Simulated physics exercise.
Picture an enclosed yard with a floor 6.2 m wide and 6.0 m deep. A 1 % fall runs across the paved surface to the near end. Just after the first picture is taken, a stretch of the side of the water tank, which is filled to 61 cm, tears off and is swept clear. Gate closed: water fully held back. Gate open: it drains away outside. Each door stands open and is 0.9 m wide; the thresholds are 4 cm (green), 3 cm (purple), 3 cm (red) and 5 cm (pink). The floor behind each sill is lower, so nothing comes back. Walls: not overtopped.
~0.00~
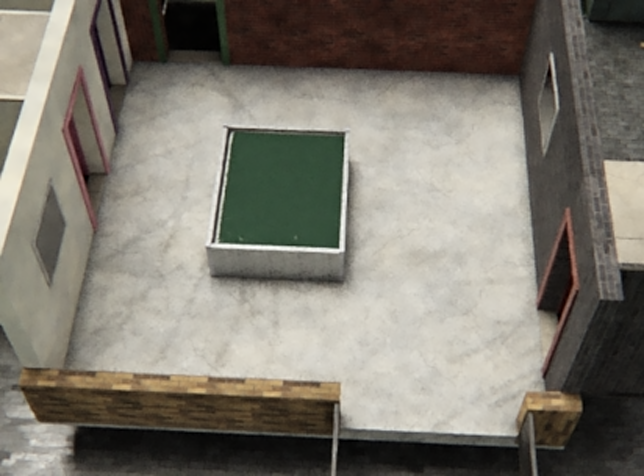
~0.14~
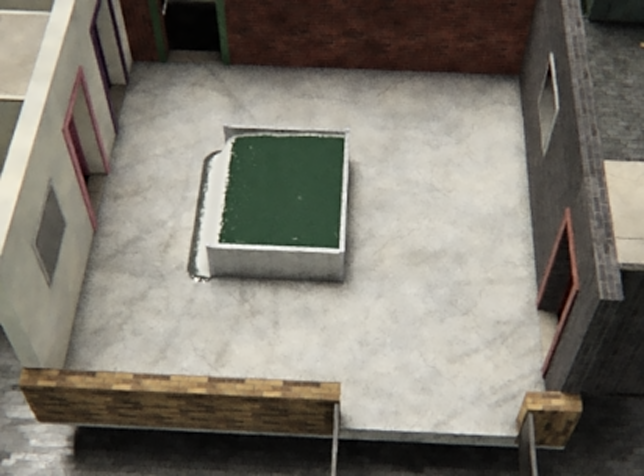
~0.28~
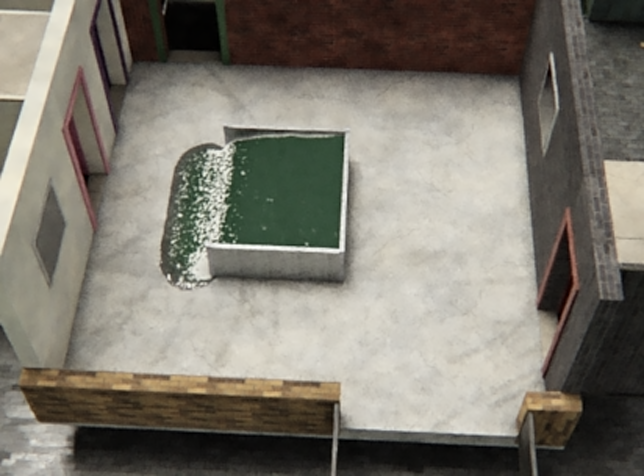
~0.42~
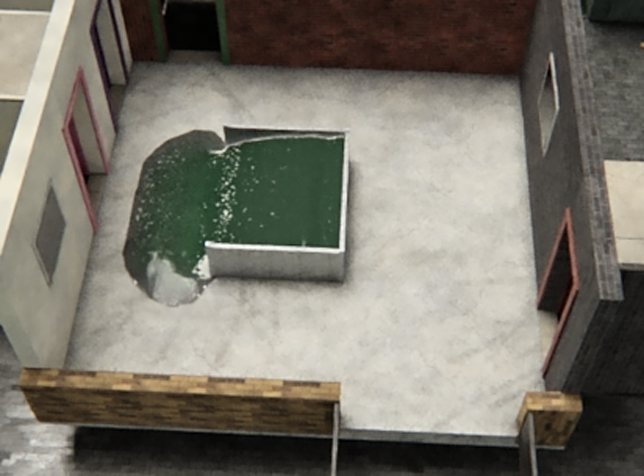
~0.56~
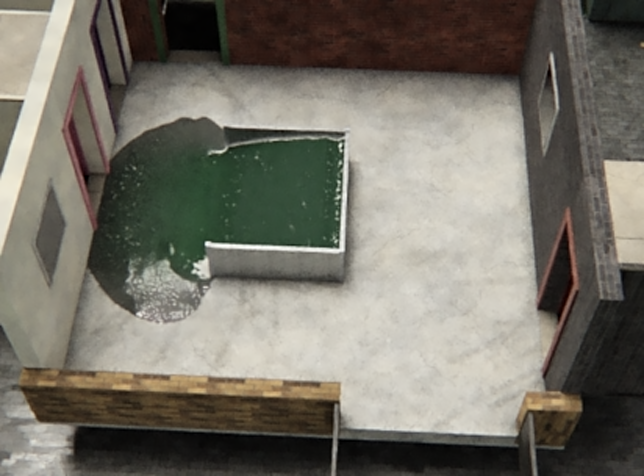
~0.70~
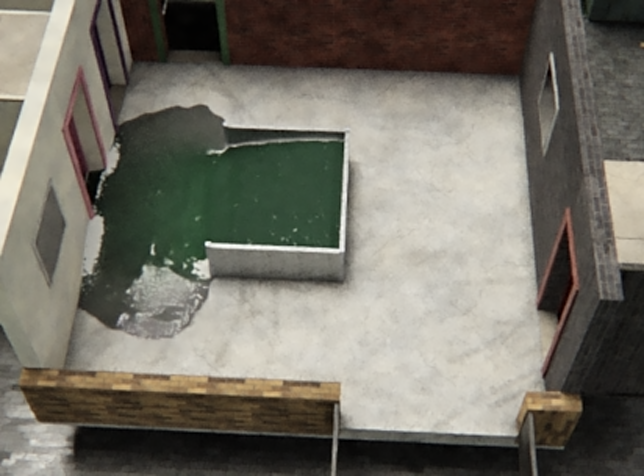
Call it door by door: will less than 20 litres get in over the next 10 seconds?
Green door - no, 20 litres or more; purple door - no, 20 litres or more; red door - no, 20 litres or more; pink door - no, 20 litres or more.
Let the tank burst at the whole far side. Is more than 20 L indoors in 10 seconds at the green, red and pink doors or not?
Door by door - green: Out of bounds, red: Within bounds, pink: Within bounds.
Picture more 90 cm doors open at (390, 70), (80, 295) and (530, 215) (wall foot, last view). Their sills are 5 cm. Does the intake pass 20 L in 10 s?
Check each in turn: The first fails, the second succeeds, the third fails.
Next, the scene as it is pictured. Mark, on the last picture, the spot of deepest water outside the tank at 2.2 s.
Spot: Approx. (58, 396).
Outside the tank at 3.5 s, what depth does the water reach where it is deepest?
Up to near 22 cm.
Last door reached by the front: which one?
I'd say the red one.
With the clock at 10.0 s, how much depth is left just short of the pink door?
4.0 cm.
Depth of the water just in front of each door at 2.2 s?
Depths in cm: Green 5, purple 11, red 0, pink 29.
After 1.4 s water covers 25 % of the floor and is deepest (38 cm) near (107, 234); green door not reached, purple door 12 cm at the sill, 6 L in, red door not reached, pink door 30 cm at the sill, 162 L in.
After 2.2 s water covers 25 % of the floor and is deepest (38 cm) near (58, 396); green door 5 cm at the sill, 0 L in, purple door 11 cm at the sill, 36 L in, red door not reached, pink door 29 cm at the sill, 353 L in.
After 3.5 s water covers 45 % of the floor and is deepest (22 cm) near (58, 396); green door 10 cm at the sill, 16 L in, purple door 8 cm at the sill, 65 L in, red door not reached, pink door 16 cm at the sill, 498 L in.
After 6.0 s water covers 85 % of the floor and is deepest (12 cm) near (58, 396); green door 7 cm at the sill, 52 L in, purple door 6 cm at the sill, 95 L in, red door 8 cm at the sill, 17 L in, pink door 7 cm at the sill, 549 L in.
After 10.0 s water covers 95 % of the floor and is deepest (7 cm) near (528, 419); green door 2 cm at the sill, 57 L in, purple door 3 cm at the sill, 108 L in, red door 6 cm at the sill, 73 L in, pink door 4 cm at the sill, 552 L in.
